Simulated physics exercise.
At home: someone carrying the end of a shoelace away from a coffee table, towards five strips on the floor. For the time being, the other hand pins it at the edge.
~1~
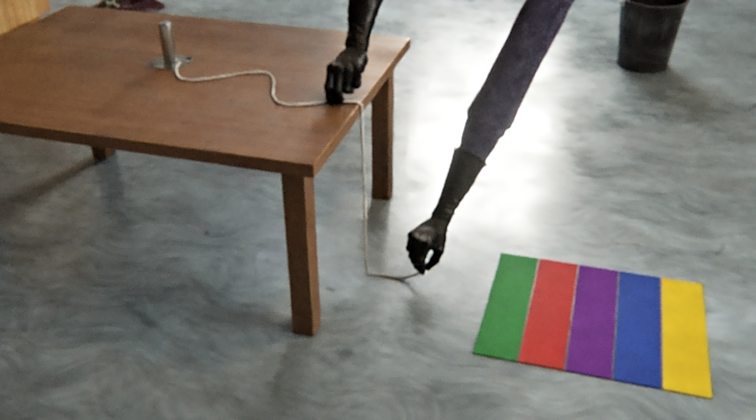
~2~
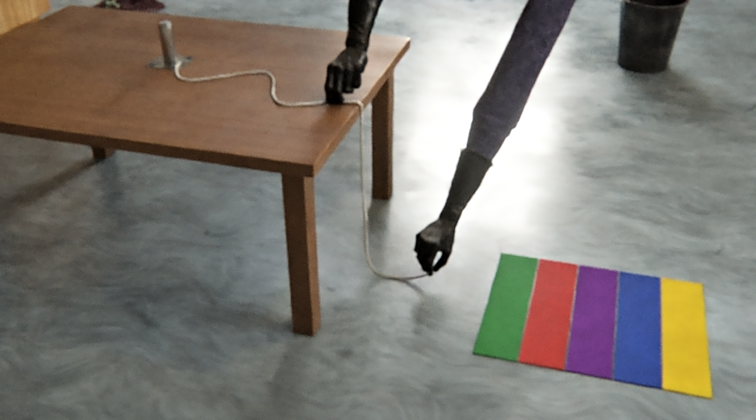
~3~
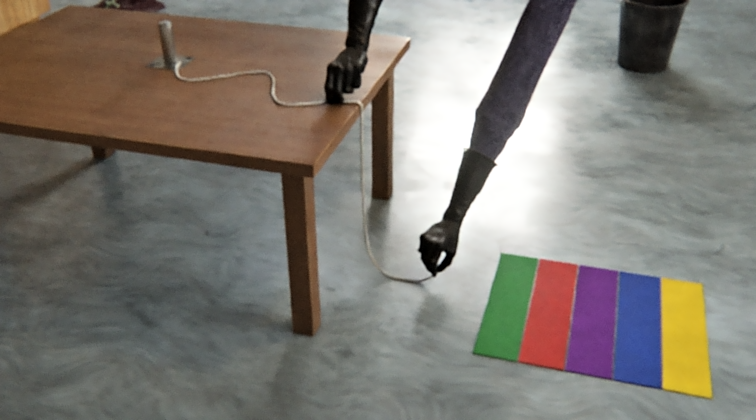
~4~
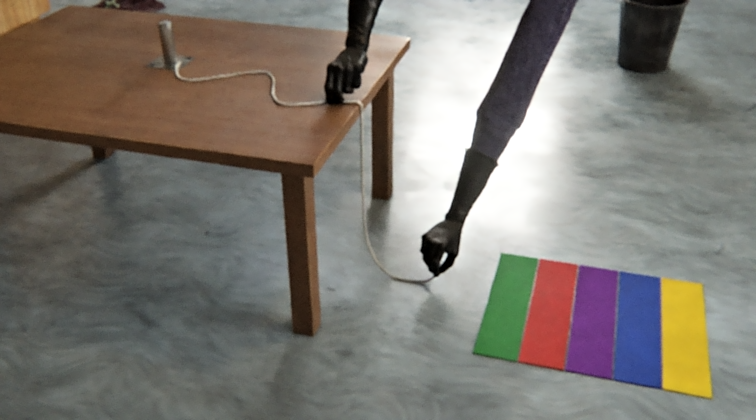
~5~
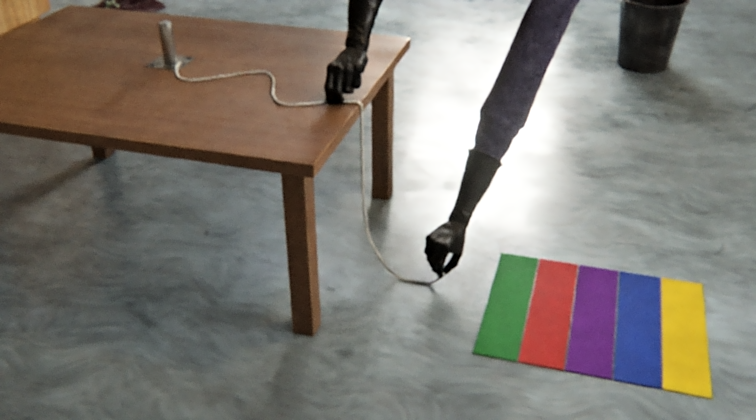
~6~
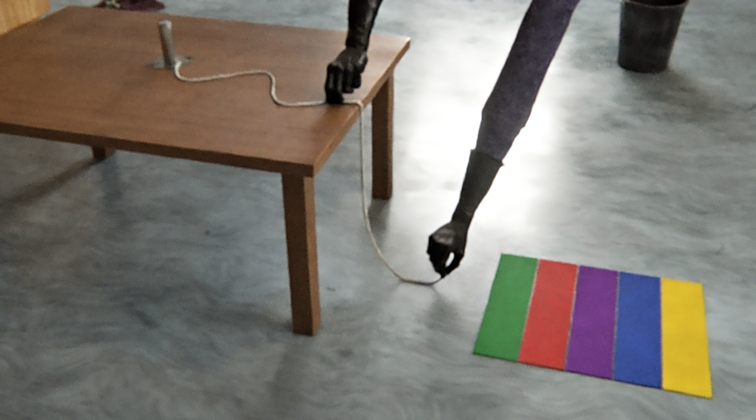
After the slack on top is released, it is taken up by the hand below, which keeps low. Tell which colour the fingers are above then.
They are above blue.
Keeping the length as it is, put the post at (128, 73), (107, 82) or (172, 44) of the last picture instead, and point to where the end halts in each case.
Going by the last picture, roughly (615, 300), (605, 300) and (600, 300).
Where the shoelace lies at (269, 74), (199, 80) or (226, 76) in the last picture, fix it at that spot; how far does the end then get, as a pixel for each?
Try 1: (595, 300); try 2: (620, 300); try 3: (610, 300).
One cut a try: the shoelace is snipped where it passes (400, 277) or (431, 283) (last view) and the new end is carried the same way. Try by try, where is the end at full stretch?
The pixels are close to (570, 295) and (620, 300), one per try.
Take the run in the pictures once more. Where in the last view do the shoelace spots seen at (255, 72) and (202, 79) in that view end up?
(279, 82) for the first, (234, 73) for the second.
A little later, end near (578, 295); over purple.
Next, end near (619, 302); over blue.
When it is tight, end near (645, 307); over blue. The blue one.
